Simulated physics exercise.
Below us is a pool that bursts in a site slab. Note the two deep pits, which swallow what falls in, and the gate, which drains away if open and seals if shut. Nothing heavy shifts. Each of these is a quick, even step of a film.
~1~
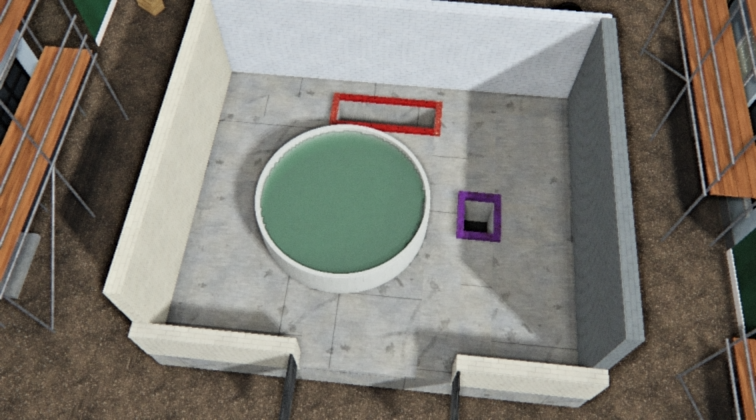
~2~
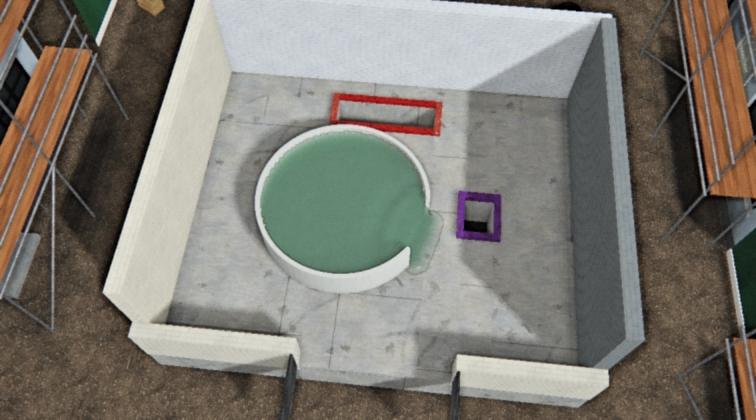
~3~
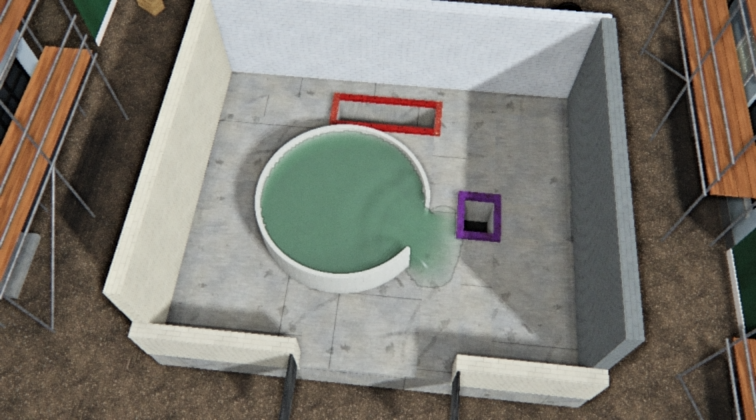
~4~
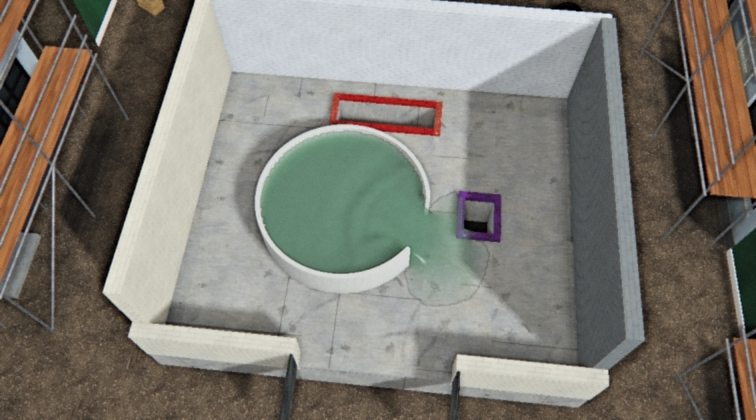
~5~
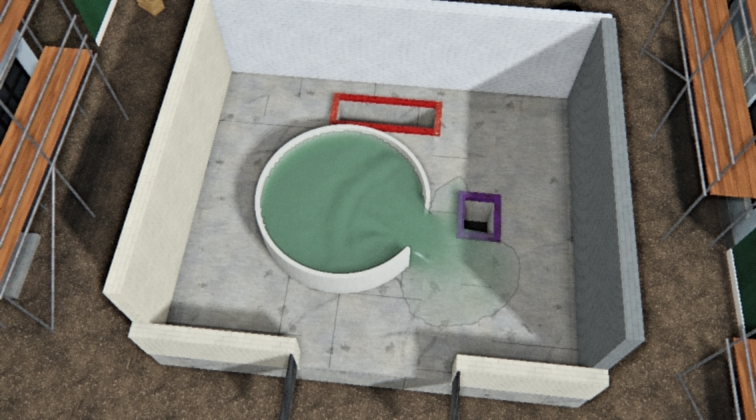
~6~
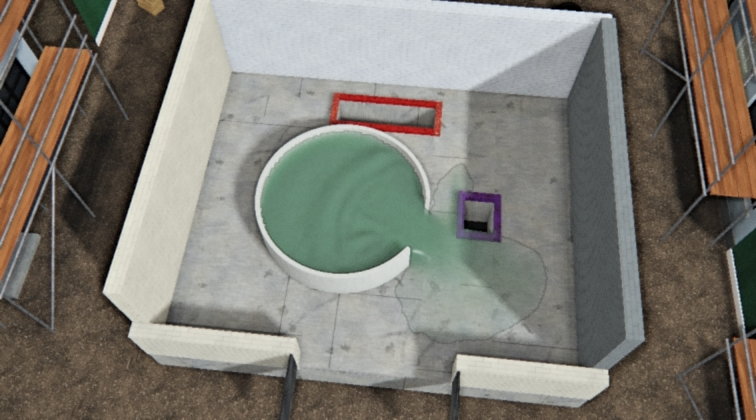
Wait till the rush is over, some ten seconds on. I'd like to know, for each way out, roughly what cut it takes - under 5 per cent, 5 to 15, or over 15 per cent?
Result: Gate: The middle band; purple pit: The middle band; red pit: The bottom band.
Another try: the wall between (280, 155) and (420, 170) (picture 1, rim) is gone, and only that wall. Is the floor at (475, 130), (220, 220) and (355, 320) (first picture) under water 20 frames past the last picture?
Going point by point: Waterlogged, waterlogged, left unwetted.
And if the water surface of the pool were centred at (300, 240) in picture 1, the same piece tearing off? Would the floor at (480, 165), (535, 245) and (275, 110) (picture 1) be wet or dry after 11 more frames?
In turn: No water, under water, clear.
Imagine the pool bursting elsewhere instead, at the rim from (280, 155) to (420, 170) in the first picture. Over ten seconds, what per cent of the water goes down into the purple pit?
The purple pit gets 0 per cent.
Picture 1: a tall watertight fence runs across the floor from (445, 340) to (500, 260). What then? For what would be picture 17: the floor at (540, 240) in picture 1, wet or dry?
Submerged.
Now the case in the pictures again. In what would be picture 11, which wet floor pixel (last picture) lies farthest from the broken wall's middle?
The flood front should get to about (576, 379).
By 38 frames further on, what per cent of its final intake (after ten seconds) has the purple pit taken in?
I get 90 per cent.
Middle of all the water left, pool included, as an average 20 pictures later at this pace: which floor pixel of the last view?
Centre point: Around (407, 240).
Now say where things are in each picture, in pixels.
Still water in the round tank at (343, 199), in the first picture.
The front is at (410, 270), out from the gap at (420, 236), in the second picture.
Water pours out at (420, 236) and has run to (455, 214), in the third picture.
Water pours out at (420, 237) and has run to (471, 289), in the fourth picture.
The front is at (513, 283), out from the gap at (420, 237), in the fifth picture.
The front is at (538, 295), out from the gap at (420, 236), in the sixth picture.
A moment on, water covers 25 % of the floor; the gate 0 %, the purple pit 2 %, the red pit 0 %.
Next, water covers 30 % of the floor; the gate 0 %, the purple pit 4 %, the red pit 0 %.
Then, water covers 45 % of the floor; the gate 1 %, the purple pit 7 %, the red pit 0 %.
Later, water covers 75 % of the floor; the gate 4 %, the purple pit 9 %, the red pit 0 %.
In the end, water covers 95 % of the floor; the gate 9 %, the purple pit 10 %, the red pit 1 %.
